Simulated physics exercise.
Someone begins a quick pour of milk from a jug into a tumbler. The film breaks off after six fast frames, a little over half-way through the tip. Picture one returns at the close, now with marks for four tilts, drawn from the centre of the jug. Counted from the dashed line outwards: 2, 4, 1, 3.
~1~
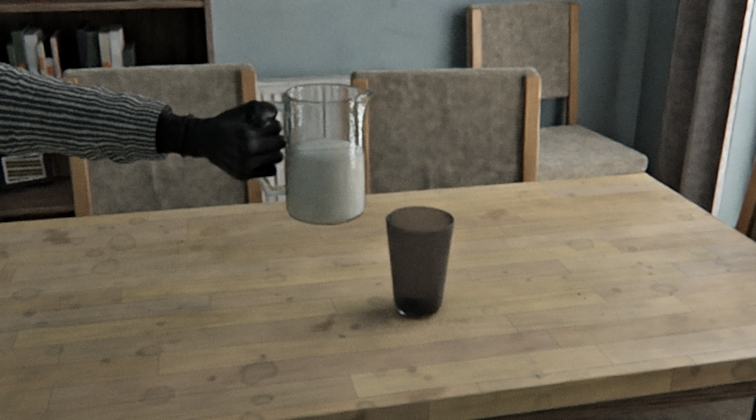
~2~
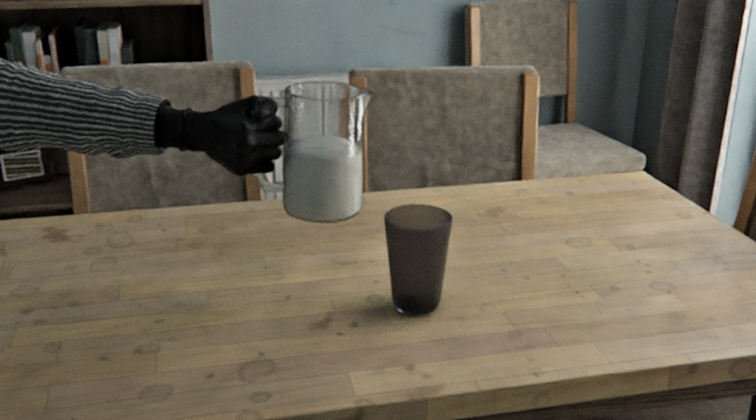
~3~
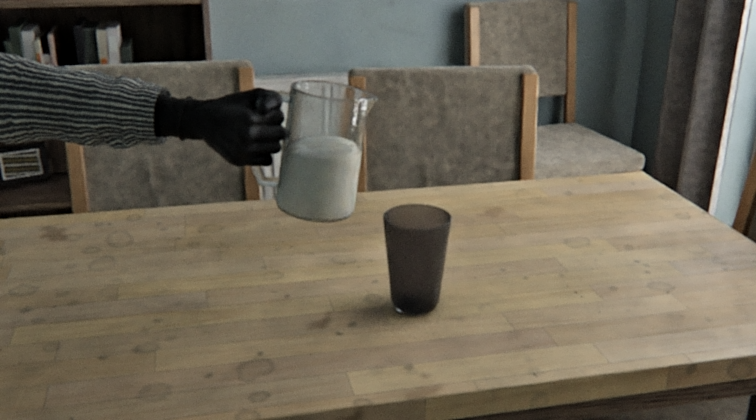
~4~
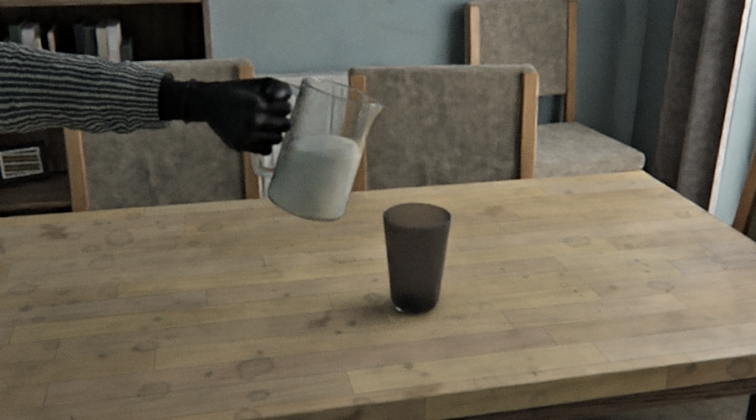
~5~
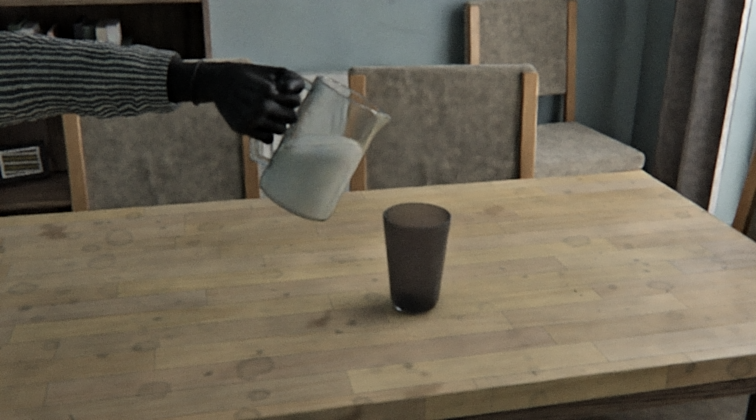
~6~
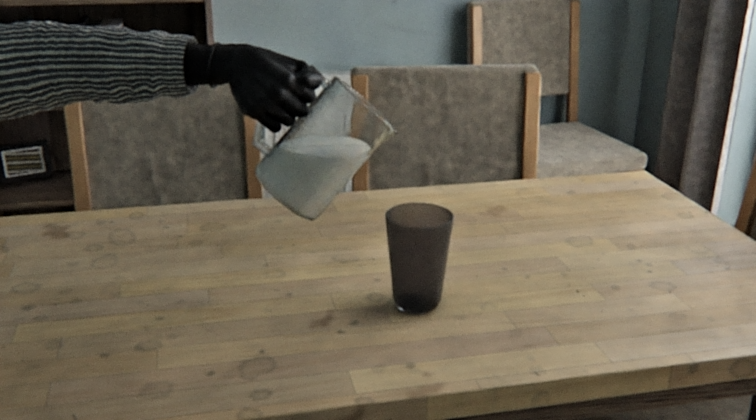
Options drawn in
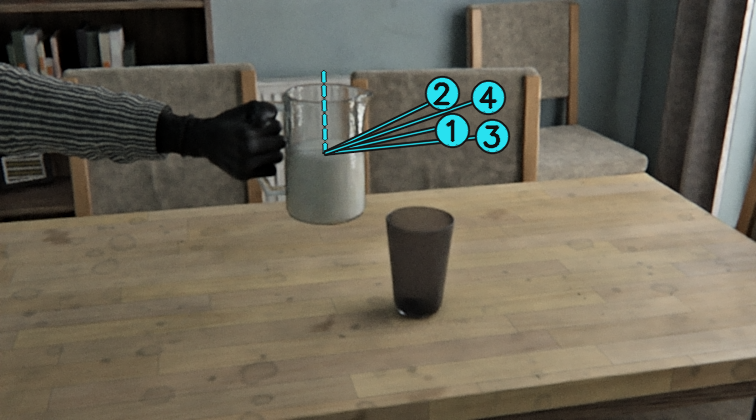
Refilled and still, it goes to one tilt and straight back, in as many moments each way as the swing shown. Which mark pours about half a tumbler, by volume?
I would pick mark 1.
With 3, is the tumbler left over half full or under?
Over.
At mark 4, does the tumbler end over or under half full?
Under.
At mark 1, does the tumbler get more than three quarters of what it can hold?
No, less.
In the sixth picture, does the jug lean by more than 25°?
Yes.
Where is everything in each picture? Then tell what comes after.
Upright, lip at (370, 93); rim of the tumbler round (420, 218); nothing has left yet.
Tipped about 2°, lip at (371, 93); nothing has left yet.
Tipped about 8°, lip at (376, 97); nothing has left yet.
Tipped about 18°, lip at (383, 105); nothing has left yet.
Tipped about 29°, lip at (390, 117); nothing has left yet.
Tipped about 42°, lip at (396, 132); nothing has left yet.
On the marked copy, 1 at (434, 128); 2 at (428, 103); 3 at (475, 137); 4 at (472, 102).
For mark 1, the tumbler ends with about 51 % of what it can hold.
For mark 2, the tumbler ends with about 17 % of what it can hold.
For mark 3, the tumbler ends with about 69 % of what it can hold; 3 % of the milk is spilt.
For mark 4, the tumbler ends with about 34 % of what it can hold.
